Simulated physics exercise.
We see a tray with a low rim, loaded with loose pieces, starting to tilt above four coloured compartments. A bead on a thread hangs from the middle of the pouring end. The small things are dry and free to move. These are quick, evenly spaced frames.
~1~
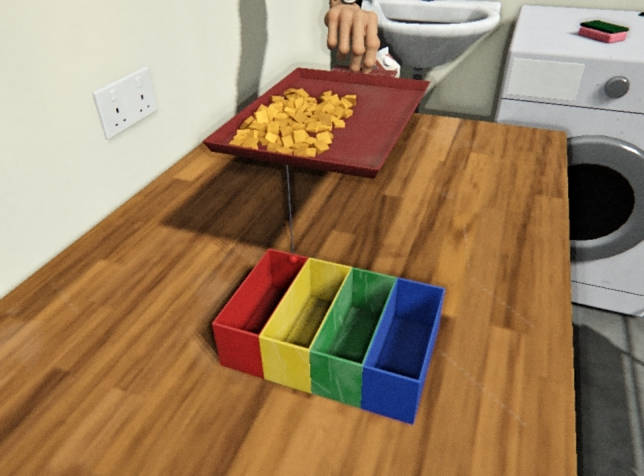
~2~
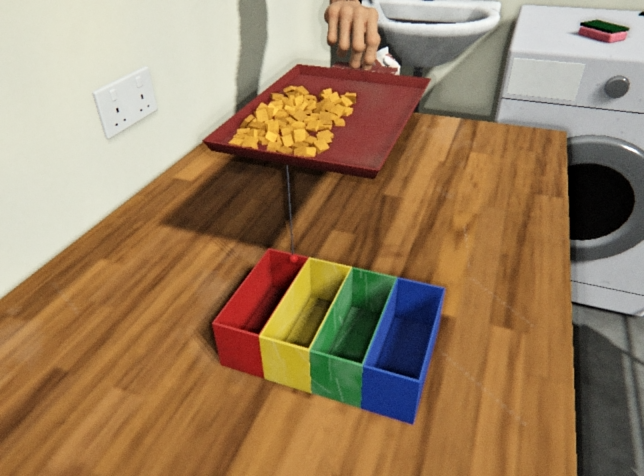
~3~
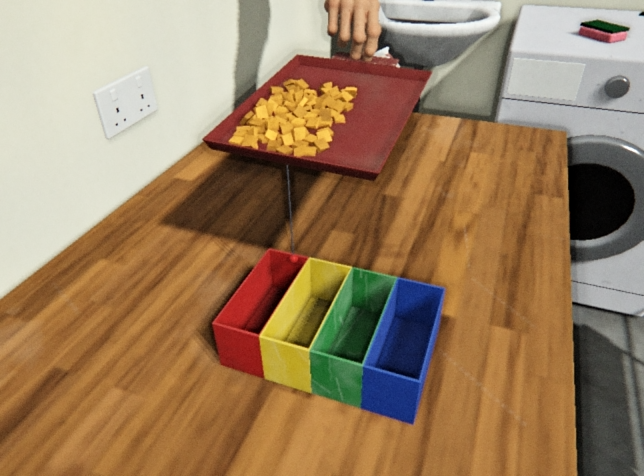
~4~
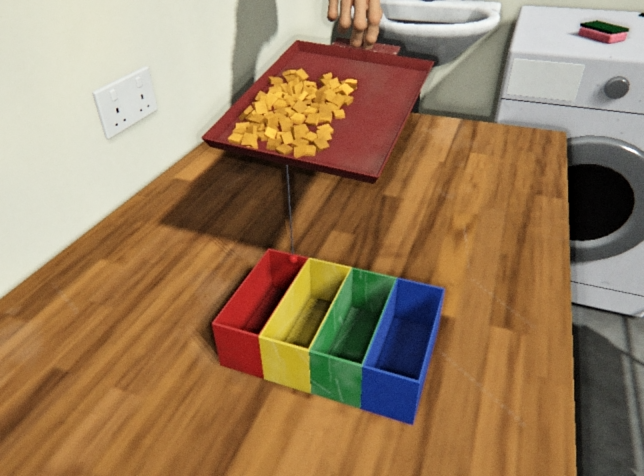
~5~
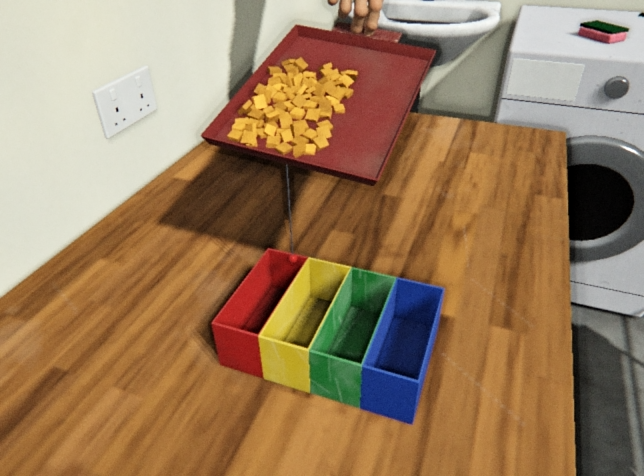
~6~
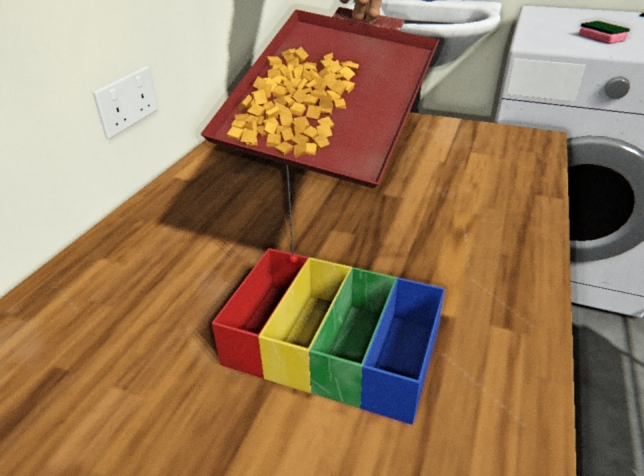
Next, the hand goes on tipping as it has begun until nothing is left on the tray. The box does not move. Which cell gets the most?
It favours the green compartment.
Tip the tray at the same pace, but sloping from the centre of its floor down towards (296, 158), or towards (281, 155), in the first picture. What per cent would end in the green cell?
First some 10, then 0 per cent.
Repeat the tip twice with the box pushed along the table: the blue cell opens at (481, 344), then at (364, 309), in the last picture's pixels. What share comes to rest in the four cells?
The first gives 80 %, the second 100 %.
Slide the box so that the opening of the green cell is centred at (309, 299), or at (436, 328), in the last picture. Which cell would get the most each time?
First blue, then the cell in red.
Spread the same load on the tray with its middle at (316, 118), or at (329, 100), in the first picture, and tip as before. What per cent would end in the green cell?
Near 60 % and 60 %.
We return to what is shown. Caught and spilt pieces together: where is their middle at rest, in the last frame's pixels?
Near (348, 334).
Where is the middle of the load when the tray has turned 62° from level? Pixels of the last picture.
Roughly at (317, 147).
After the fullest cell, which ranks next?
Next in line is that yellow cell.
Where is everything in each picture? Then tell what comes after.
Corners of the pouring end at (210, 140) and (374, 166), level; middle of the load at (293, 116), small crackers; bead on its thread at (293, 259); red cell at (239, 347); yellow cell at (286, 361); green cell at (336, 376); blue cell at (389, 391), in the first picture.
Corners of the pouring end at (210, 139) and (374, 166), level; middle of the load at (293, 114), in the second picture.
Corners of the pouring end at (210, 138) and (375, 169), tipped barely, lowest at the right corner; middle of the load at (293, 110), in the third picture.
Corners of the pouring end at (209, 136) and (374, 172), tipped a little, lowest at the right corner; middle of the load at (293, 104), in the fourth picture.
Corners of the pouring end at (208, 133) and (374, 175), tipped a little, lowest at the right corner; middle of the load at (292, 97), in the fifth picture.
Corners of the pouring end at (208, 132) and (374, 178), tipped clearly, lowest at the right corner; middle of the load at (292, 91); red cell at (238, 347); yellow cell at (285, 361); green cell at (335, 376); blue cell at (389, 391), in the sixth picture.
Soon after the last picture, tray tipped steeply; nearly all on the tray; a stray few falling or outside the box.
A little later, tray tipped right over; a small part on the tray; about a third in the green cell; about a quarter in the yellow cell; a small part in the red cell; a small part in the blue cell; a small part falling or outside the box.
Later still, tray tipped past a quarter turn; about half in the green cell; about a third in the yellow cell; a small part in the red cell; a small part in the blue cell.
At rest, tray tipped past a quarter turn; about half in the green cell; about a third in the yellow cell; a small part in the red cell; a small part in the blue cell.
